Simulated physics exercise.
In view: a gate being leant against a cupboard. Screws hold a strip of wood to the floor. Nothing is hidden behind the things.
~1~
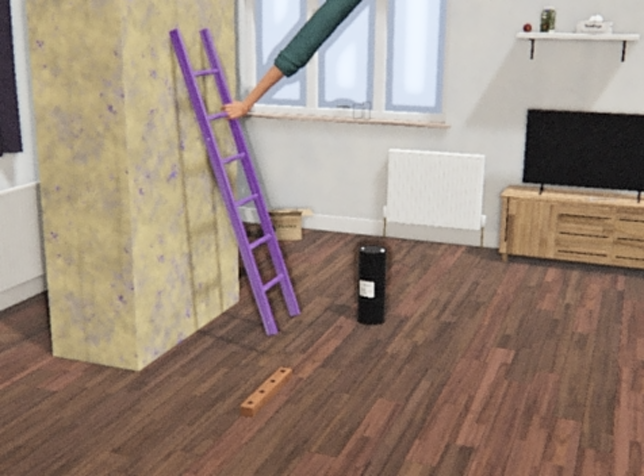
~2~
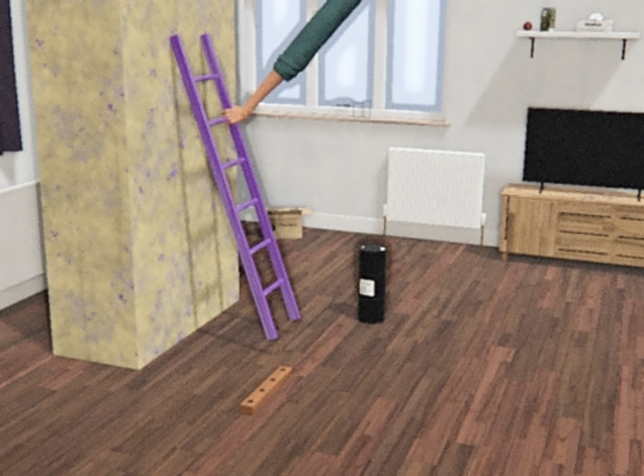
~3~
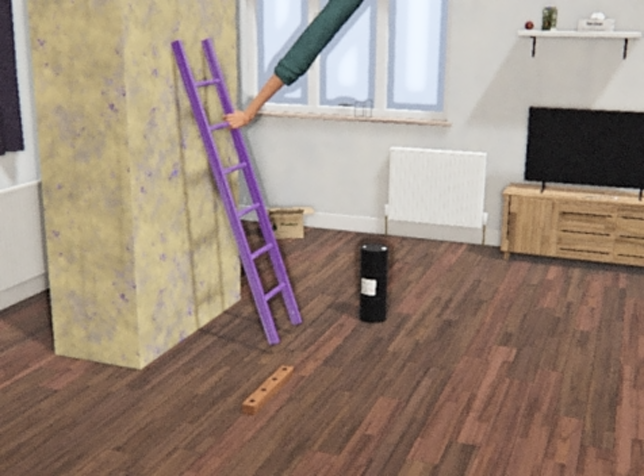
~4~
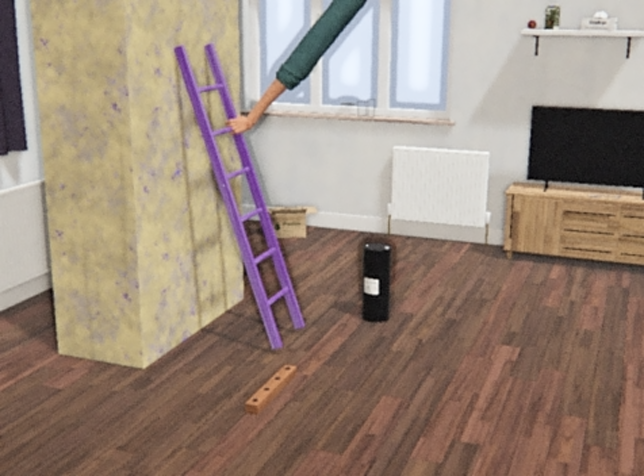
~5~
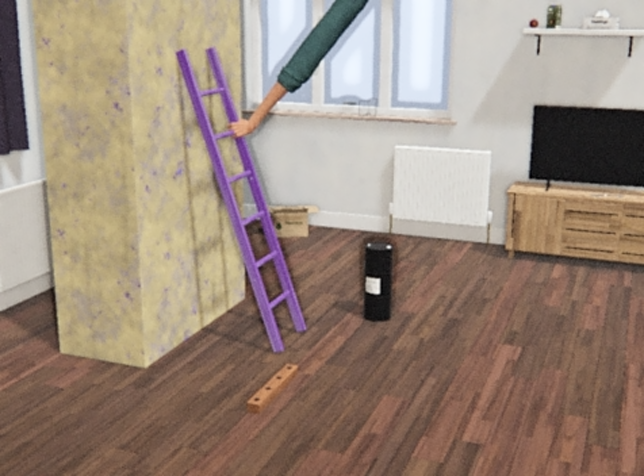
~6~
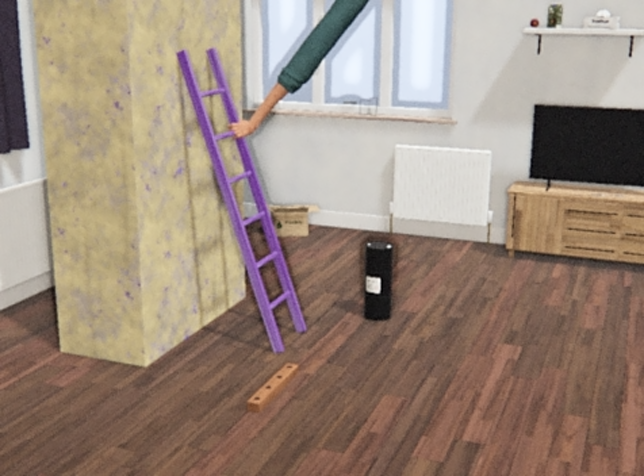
A purple barred frame, held by a hand, slides slightly down against the tall yellow unit.
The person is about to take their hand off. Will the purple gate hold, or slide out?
The purple gate holds its place.
Then, 0.32 s after the last picture, purple gate at rest near (245, 199).
At rest, the purple gate remains leaning, near (245, 199); the bystanders in place.
